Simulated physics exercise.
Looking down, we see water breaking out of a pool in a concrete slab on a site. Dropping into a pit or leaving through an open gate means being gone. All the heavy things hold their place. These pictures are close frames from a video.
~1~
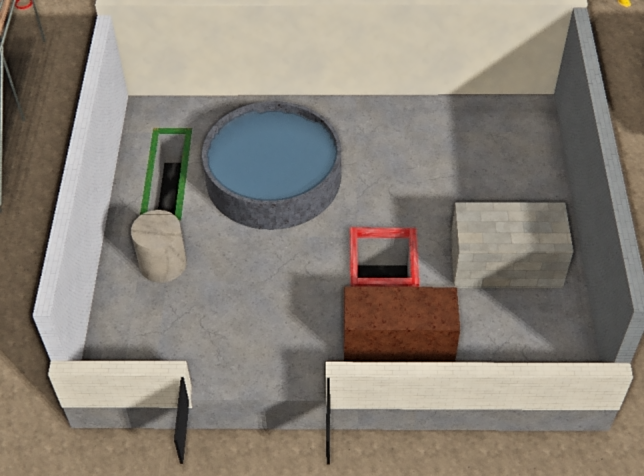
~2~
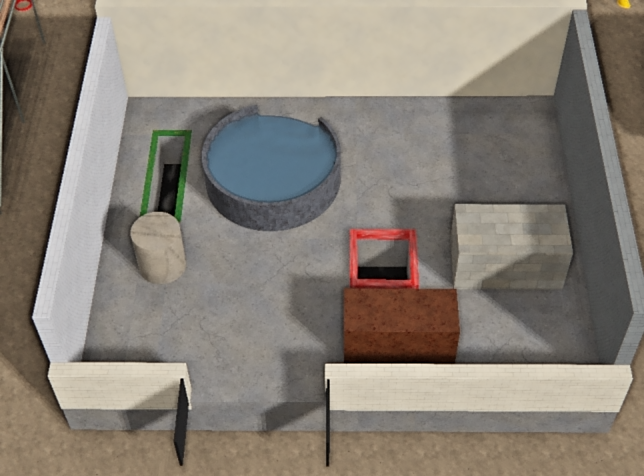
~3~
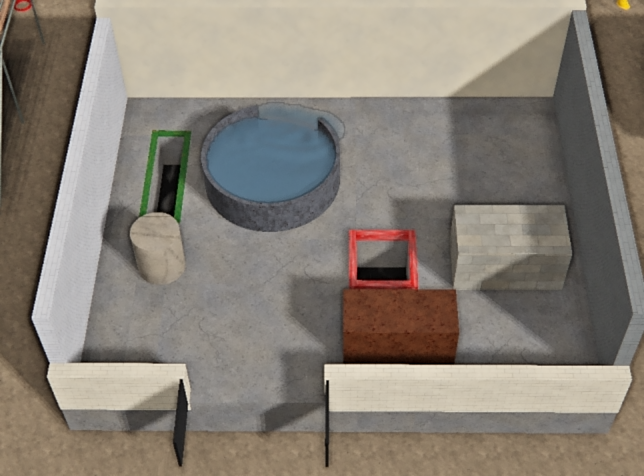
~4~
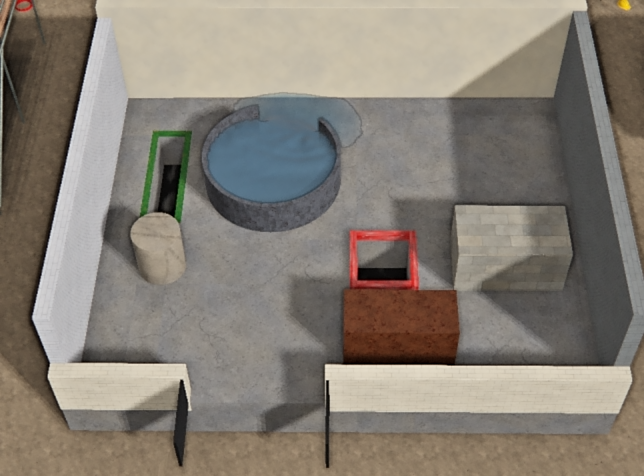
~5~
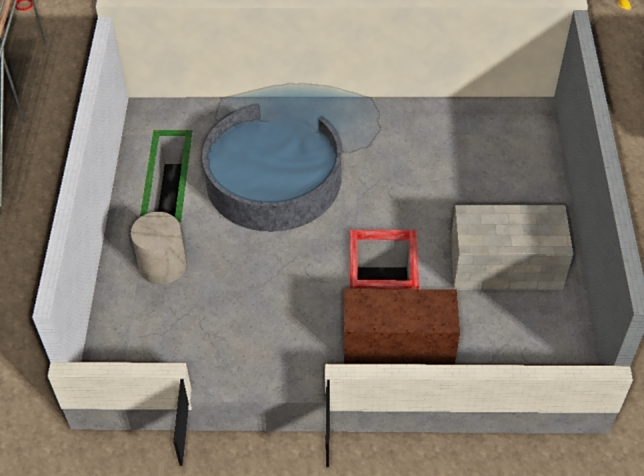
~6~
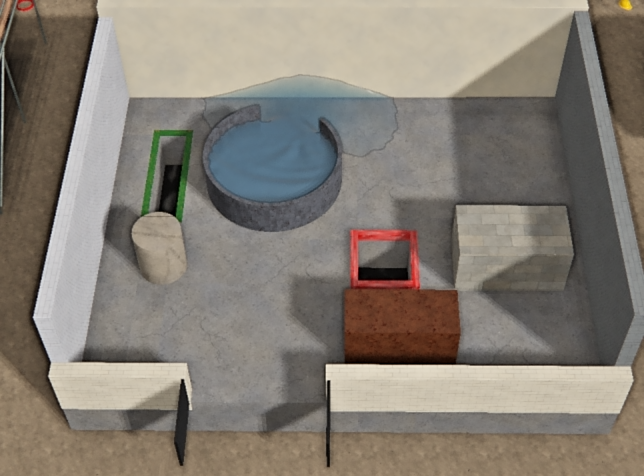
On a walled concrete slab with a red-framed pit, a green-framed pit and a few blocks, a round tank sits full of still, blue water. A gap opens in its far rim, and water pours out behind it, spreading across the floor toward the back wall and to the right.
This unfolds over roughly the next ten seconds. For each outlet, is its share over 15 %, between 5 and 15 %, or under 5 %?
The gate never reaches five per cent; the red pit never reaches five per cent; the green pit clears fifteen per cent.
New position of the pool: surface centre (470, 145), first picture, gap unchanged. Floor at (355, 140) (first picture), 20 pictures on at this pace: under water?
Outcome at the given point: Swamped.
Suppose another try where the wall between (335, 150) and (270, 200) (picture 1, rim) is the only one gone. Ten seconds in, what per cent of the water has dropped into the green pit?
For green, it comes to 0 percent.
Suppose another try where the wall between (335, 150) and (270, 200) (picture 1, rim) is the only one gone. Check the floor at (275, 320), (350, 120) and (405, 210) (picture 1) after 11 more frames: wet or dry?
Taking them in order, I'd say swamped, not reached and swamped.
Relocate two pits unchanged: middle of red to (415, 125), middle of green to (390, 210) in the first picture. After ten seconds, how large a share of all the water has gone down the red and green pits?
Percentages by pit: Red at 20, green at 12.
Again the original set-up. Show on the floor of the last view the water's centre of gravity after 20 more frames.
The centre of mass sits at about (327, 155).
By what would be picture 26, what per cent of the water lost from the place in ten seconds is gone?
My reading is about 25 per cent.
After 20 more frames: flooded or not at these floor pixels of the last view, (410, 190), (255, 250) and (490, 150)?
Taking them in the order given: Swamped, then spared, then swamped.
A moment on, water covers 10 % of the floor; the gate 0 %, the red pit 0 %, the green pit 0 %.
Next, water covers 25 % of the floor; the gate 0 %, the red pit 0 %, the green pit 1 %.
Then, water covers 40 % of the floor; the gate 0 %, the red pit 0 %, the green pit 5 %.
Later, water covers 55 % of the floor; the gate 0 %, the red pit 0 %, the green pit 12 %.
In the end, water covers 90 % of the floor; the gate 0 %, the red pit 0 %, the green pit 18 %.
